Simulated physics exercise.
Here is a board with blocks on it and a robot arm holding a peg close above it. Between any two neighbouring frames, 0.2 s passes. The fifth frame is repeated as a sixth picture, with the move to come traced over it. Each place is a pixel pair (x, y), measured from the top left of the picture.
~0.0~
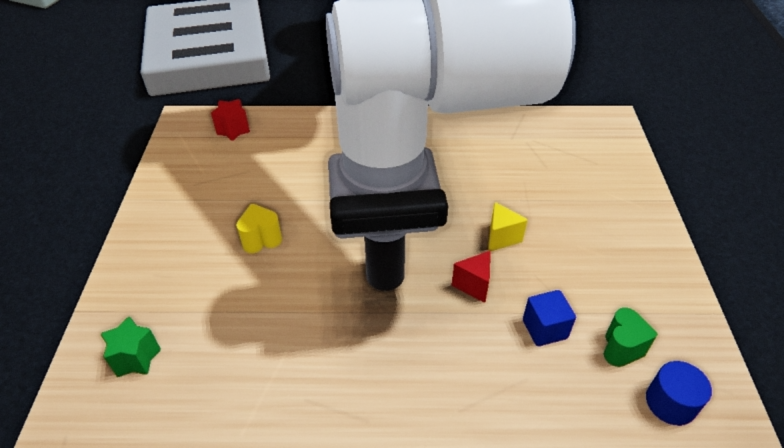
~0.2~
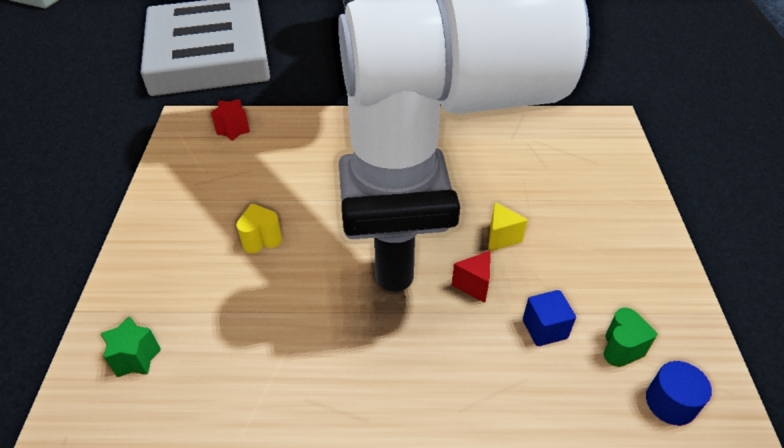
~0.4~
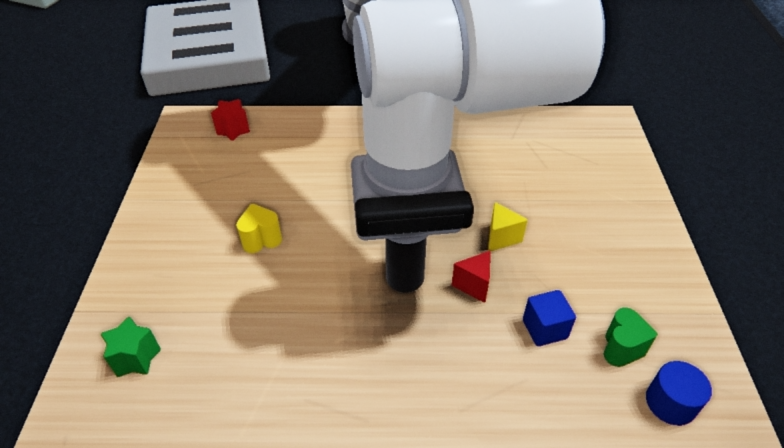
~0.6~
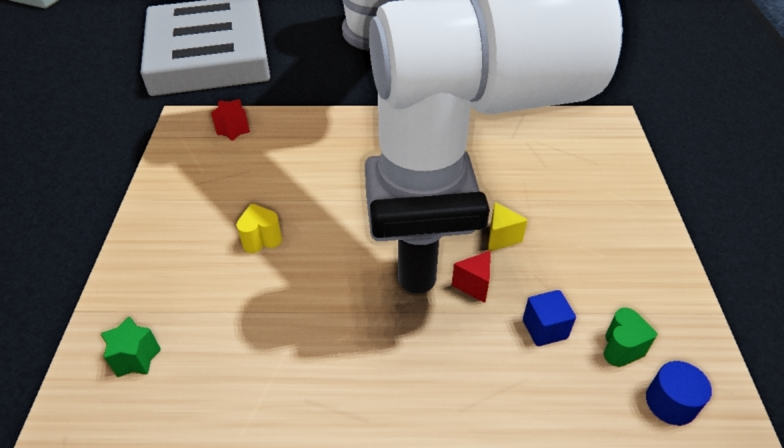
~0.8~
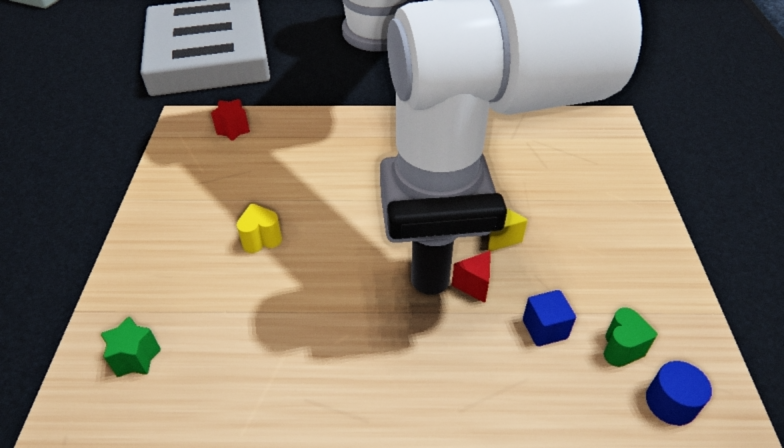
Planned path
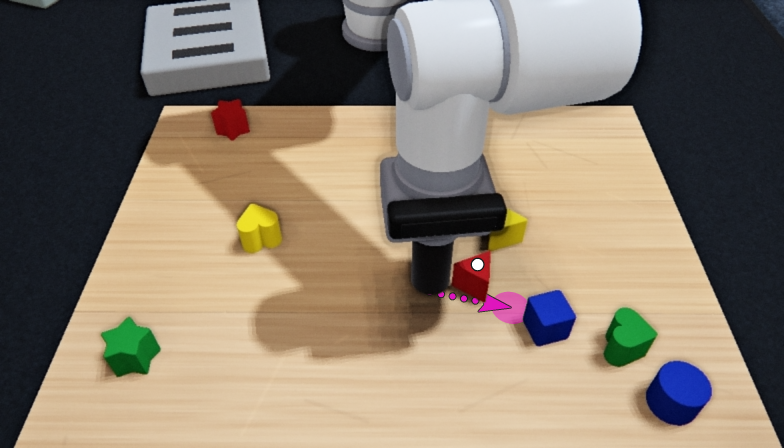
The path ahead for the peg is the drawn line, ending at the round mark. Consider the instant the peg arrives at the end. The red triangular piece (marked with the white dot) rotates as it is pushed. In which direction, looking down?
It rotates counterclockwise.
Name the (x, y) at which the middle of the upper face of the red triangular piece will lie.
I predict (510, 259).
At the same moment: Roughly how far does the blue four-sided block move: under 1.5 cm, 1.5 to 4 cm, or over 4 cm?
It shifts under 1.5 cm.
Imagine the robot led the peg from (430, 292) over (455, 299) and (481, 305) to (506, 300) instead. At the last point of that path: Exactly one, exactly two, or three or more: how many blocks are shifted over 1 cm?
I'm going with one.
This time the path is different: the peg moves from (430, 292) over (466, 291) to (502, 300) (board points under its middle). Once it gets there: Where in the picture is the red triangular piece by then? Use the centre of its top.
Answer: (528, 262).
The drawn path runs from (430, 292) directly to (511, 307); the dot is on the red triangular piece.
The first path, step by step. Halfway along, peg at (472, 288); red triangular piece at (496, 261).
At the end, peg at (514, 296); red triangular piece at (510, 259), turned 20° anticlockwise; yellow triangular piece not moved; blue four-sided block at (556, 308).
